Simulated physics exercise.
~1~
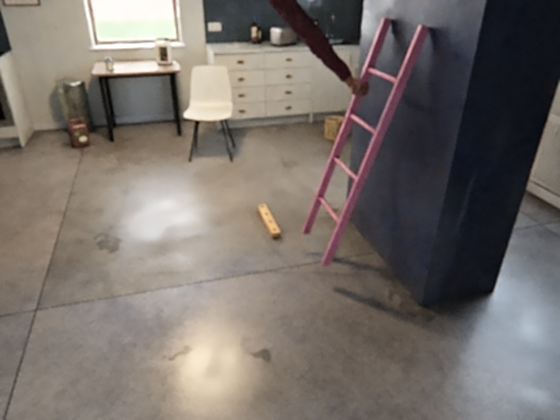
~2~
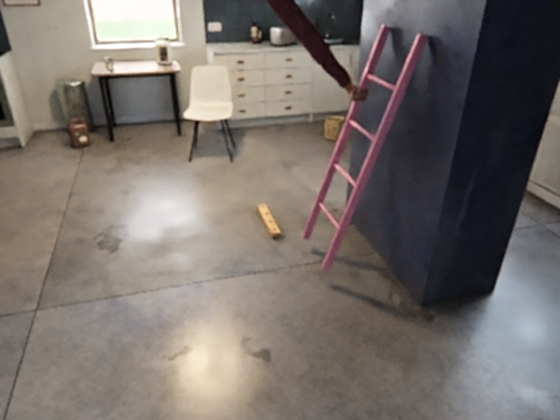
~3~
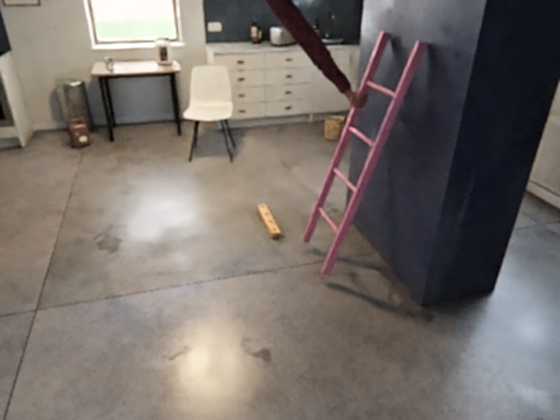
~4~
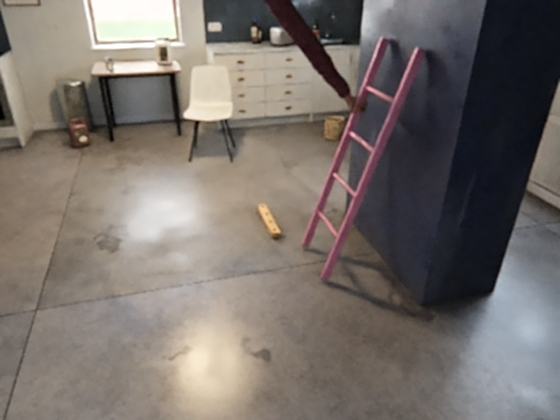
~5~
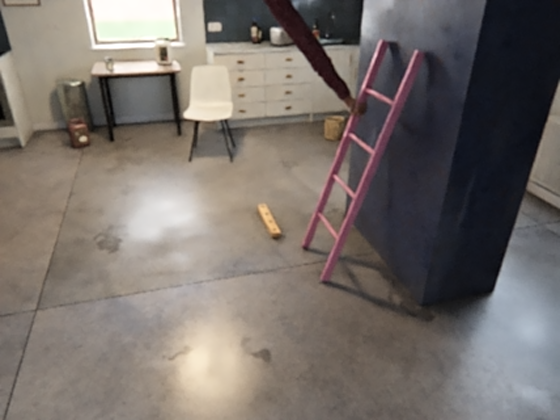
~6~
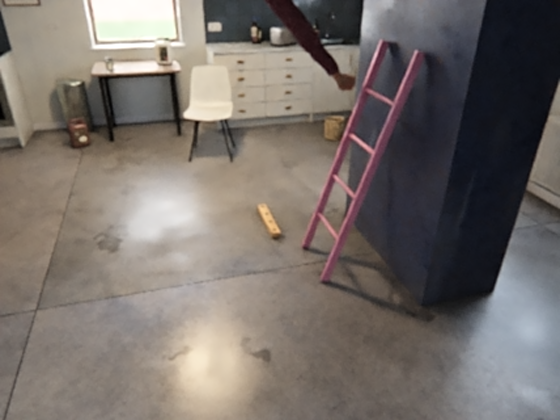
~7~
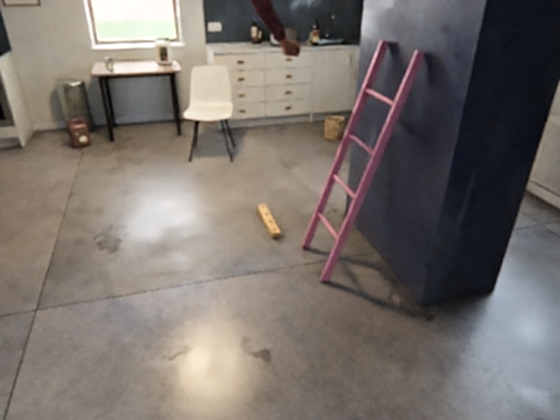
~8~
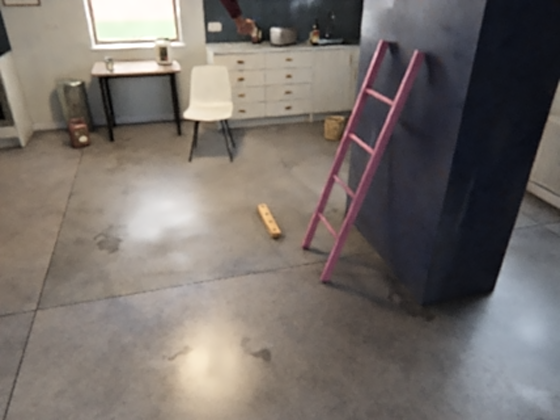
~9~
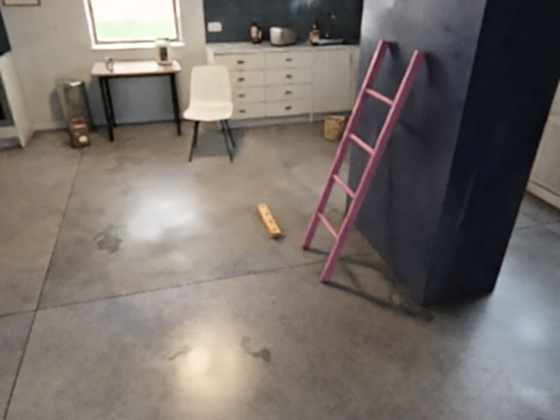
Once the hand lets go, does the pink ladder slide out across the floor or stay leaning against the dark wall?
The pink ladder stays leaning against the dark wall and holds its place after the hand has gone.
